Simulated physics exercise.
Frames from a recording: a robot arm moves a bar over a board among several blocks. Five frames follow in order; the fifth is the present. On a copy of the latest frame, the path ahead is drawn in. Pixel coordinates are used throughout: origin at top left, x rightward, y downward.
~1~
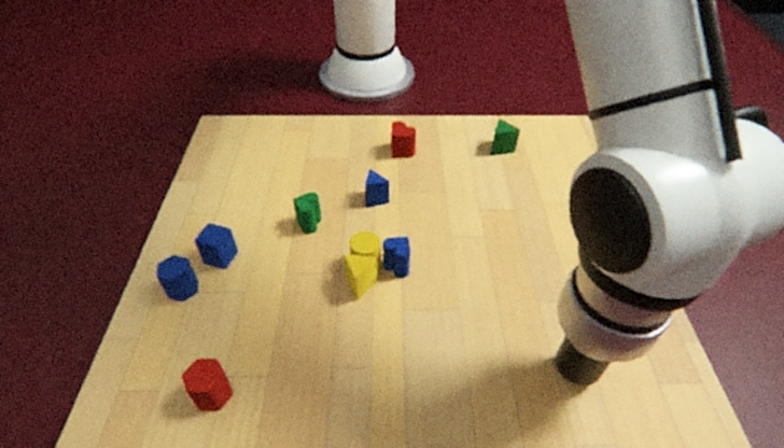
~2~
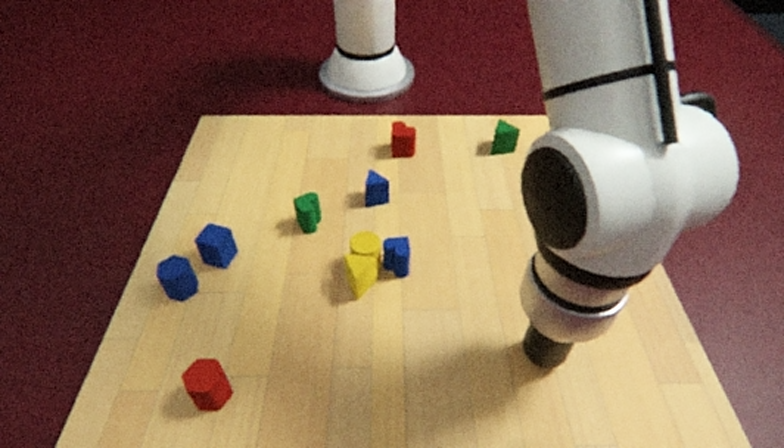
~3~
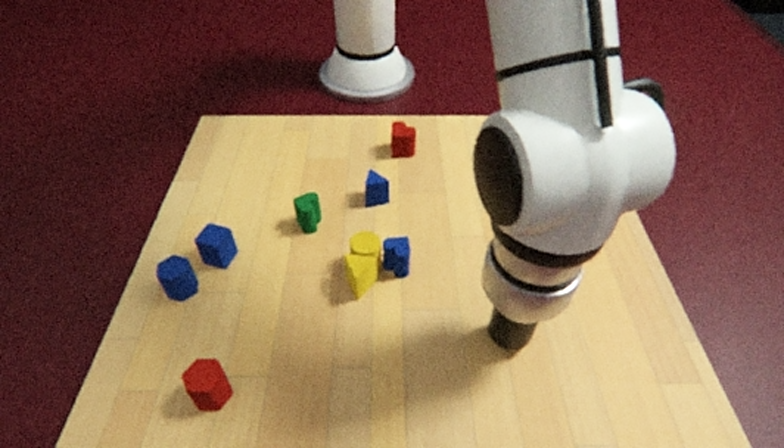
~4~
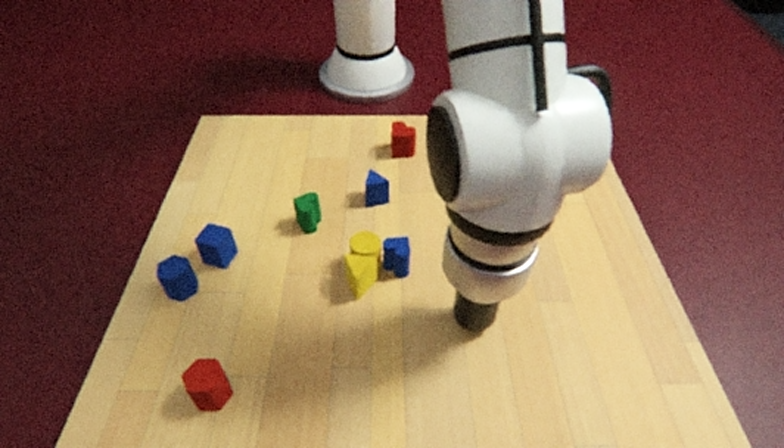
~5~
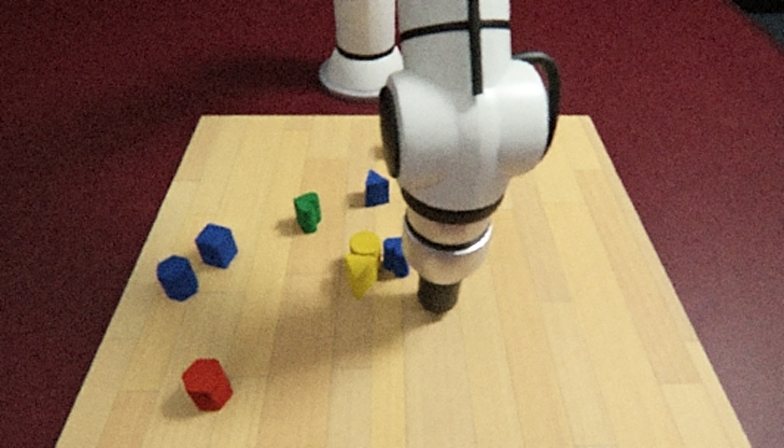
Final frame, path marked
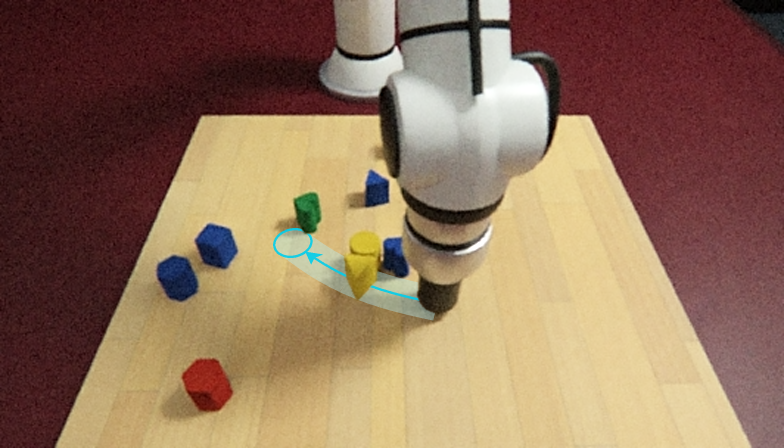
A robot arm glides steadily left and slightly toward the back over a wooden board, its dark tip nearing a blue block beside two yellow pieces, while the scattered red, green, blue and yellow blocks stay still.
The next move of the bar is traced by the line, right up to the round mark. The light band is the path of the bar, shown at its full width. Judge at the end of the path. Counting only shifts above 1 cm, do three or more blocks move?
I'd say no.
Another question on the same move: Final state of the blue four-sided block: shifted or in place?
At the end of the path, the blue four-sided block remains in its old spot.
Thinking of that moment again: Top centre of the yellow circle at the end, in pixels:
It will end up at (344, 221).
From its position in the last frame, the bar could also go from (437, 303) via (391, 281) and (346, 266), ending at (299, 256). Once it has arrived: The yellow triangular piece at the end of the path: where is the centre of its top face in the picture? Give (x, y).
The spot you're after is about (321, 263) in the image.
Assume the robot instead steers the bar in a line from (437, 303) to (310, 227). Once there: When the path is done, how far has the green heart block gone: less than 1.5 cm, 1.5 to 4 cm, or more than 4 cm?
The best fit is 1.5 to 4 cm.
The line goes from (437, 303) via (381, 290) and (332, 269), ending at (293, 243).
The first path, step by step. One third of the way, bar (380, 283); yellow triangular piece (349, 261).
Two thirds of the way, bar (331, 262); yellow triangular piece (298, 246), turned 50° anticlockwise; yellow circle (346, 222).
At the end, bar (292, 236); blue four-sided block unmoved; green heart block (305, 197), turned 15° clockwise; yellow triangular piece (268, 238), turned 85° anticlockwise; yellow circle (344, 221); blue heart block unmoved.
